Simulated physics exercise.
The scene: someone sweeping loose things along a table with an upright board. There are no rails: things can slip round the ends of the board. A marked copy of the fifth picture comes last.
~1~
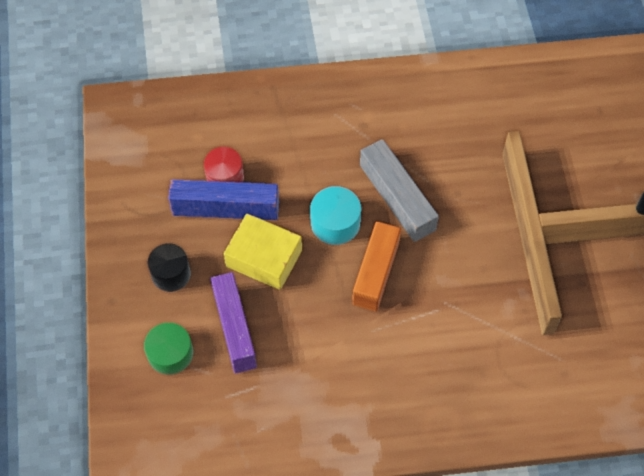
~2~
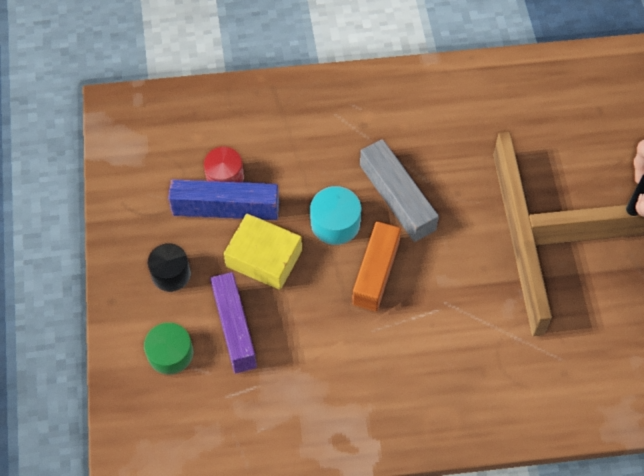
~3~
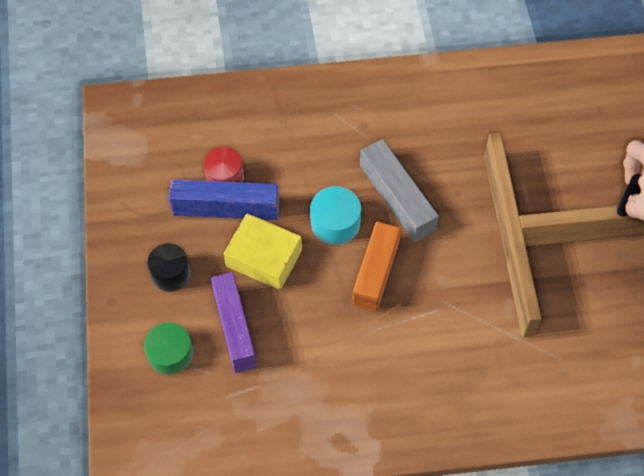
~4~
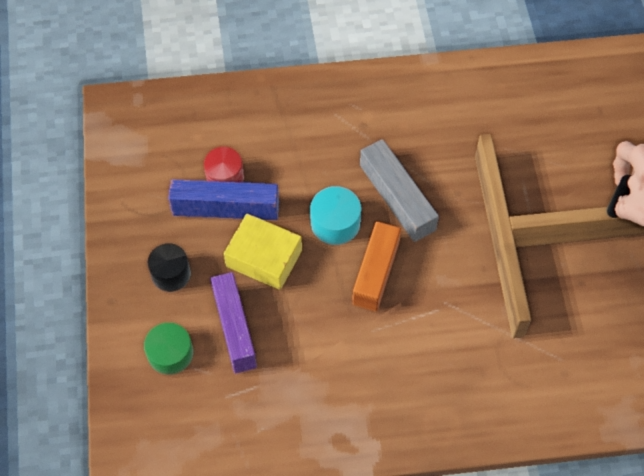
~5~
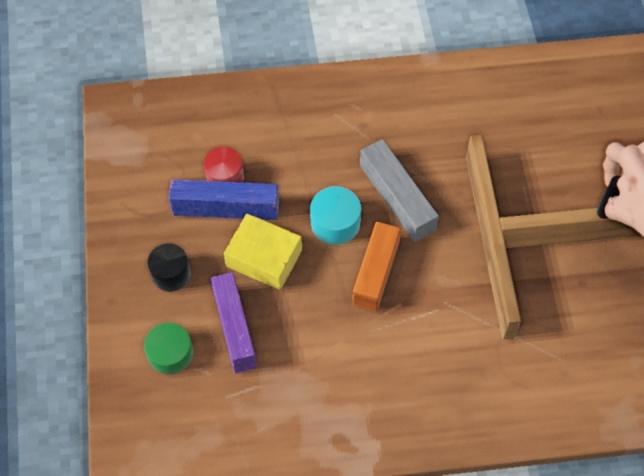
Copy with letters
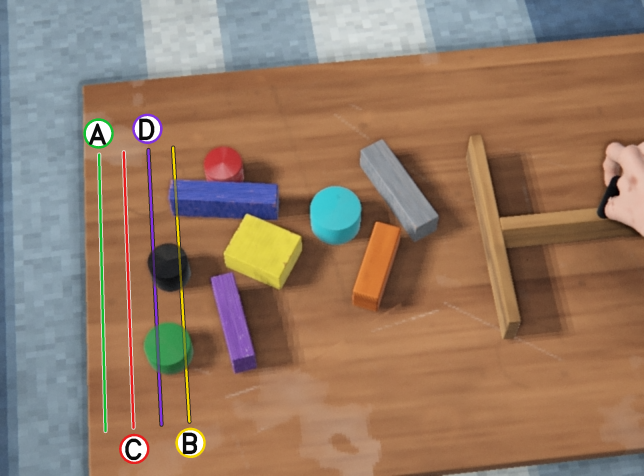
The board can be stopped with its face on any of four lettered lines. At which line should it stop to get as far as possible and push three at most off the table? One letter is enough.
D is the last line within the limit.
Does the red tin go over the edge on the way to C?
Yes.
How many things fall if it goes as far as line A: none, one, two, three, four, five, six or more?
By then, six or more.
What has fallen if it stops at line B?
The black tin.
On the marked copy, A at (102, 284); B at (181, 276); C at (128, 281); D at (155, 279).
Taking D. A third of the way, board (374, 236); grey bar (344, 189); orange stick (343, 273).
Two thirds of the way, board (251, 249); black tin (137, 272); blue bar (132, 177).
When it is over, board (155, 258); blue bar over the edge; black tin over the edge; two fallen.
As for the rest, A drops eight; B is within the limit but short; C drops six.
